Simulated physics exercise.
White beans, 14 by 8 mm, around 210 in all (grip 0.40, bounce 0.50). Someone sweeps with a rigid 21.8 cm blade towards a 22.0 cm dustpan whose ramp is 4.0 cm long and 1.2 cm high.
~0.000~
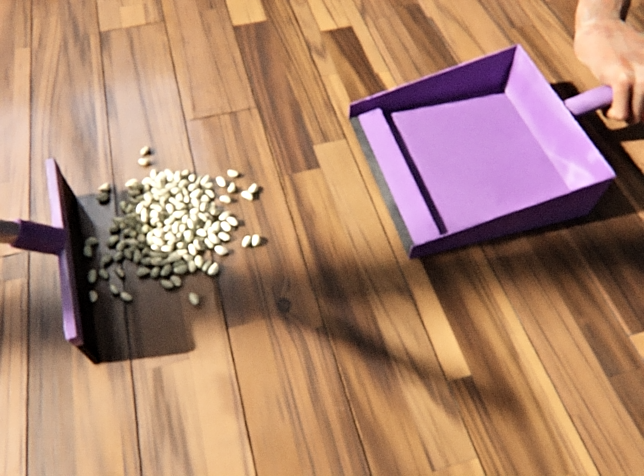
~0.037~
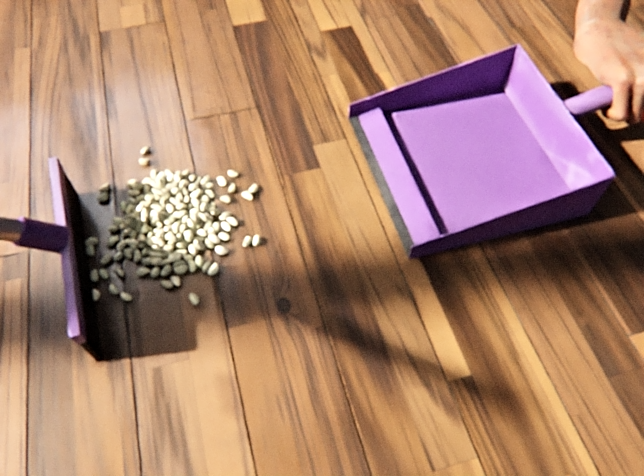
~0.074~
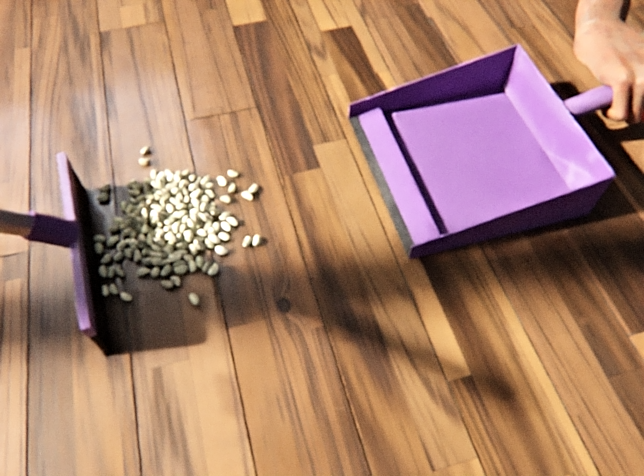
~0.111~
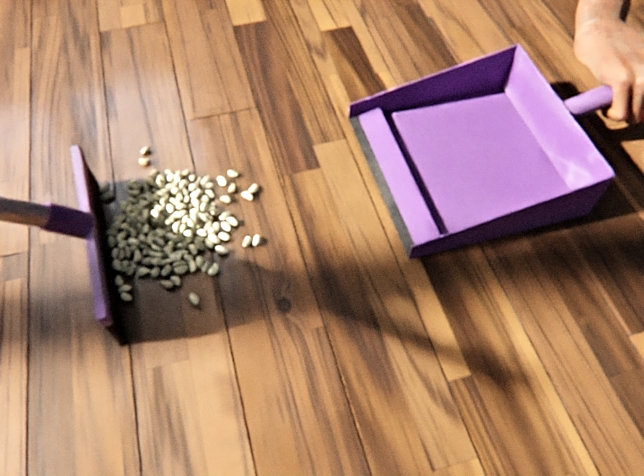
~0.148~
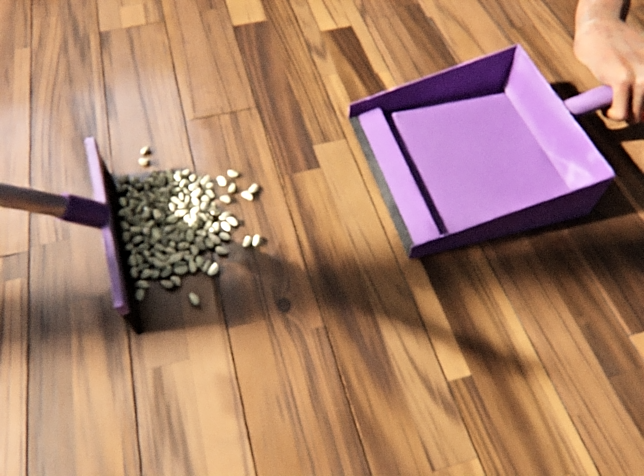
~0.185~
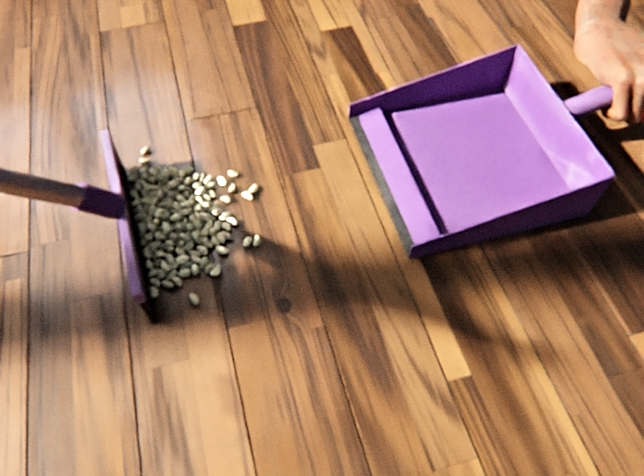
In the video, a purple blade on a handle slides rightward across a wooden floor, meeting a scattered pile of pale beans and bunching its near side slightly, while a hand holds a purple dustpan still at the right.
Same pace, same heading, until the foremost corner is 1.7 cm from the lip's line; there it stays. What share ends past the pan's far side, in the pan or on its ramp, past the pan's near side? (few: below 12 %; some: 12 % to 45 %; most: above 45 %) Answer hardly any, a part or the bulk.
Past the pan's far side: A part; in the pan or on its ramp: A part; past the pan's near side: Hardly any.
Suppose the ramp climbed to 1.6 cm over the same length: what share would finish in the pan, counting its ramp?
Then about 25 per cent.
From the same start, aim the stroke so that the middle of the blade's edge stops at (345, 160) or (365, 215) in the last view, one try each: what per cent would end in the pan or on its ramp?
Some 40 and 35 per cent.
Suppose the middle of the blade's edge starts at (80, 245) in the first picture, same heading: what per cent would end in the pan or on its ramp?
About 20 per cent.
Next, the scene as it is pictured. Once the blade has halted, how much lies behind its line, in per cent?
About 15 per cent.
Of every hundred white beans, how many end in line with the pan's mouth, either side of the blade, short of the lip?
Some 35 per cent.
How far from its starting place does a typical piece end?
Some 26 cm.
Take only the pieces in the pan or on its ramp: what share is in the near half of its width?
About 10 per cent.
After 0.47 s, middle of the blade 16 cm from the lip; 0 % over the lip, far side 15 %, near side 0 %.
Then, at 0.67 s, middle of the blade 7 cm from the lip; 0 % over the lip, far side 30 %, near side 0 %.
After 0.98 s, middle of the blade 2 cm from the lip; 25 % over the lip, far side 40 %, near side 5 %.
At rest (2.4 s), far side 40 %, pan 25 %, near side 5 %, in front of the lip or behind the blade 35 %.
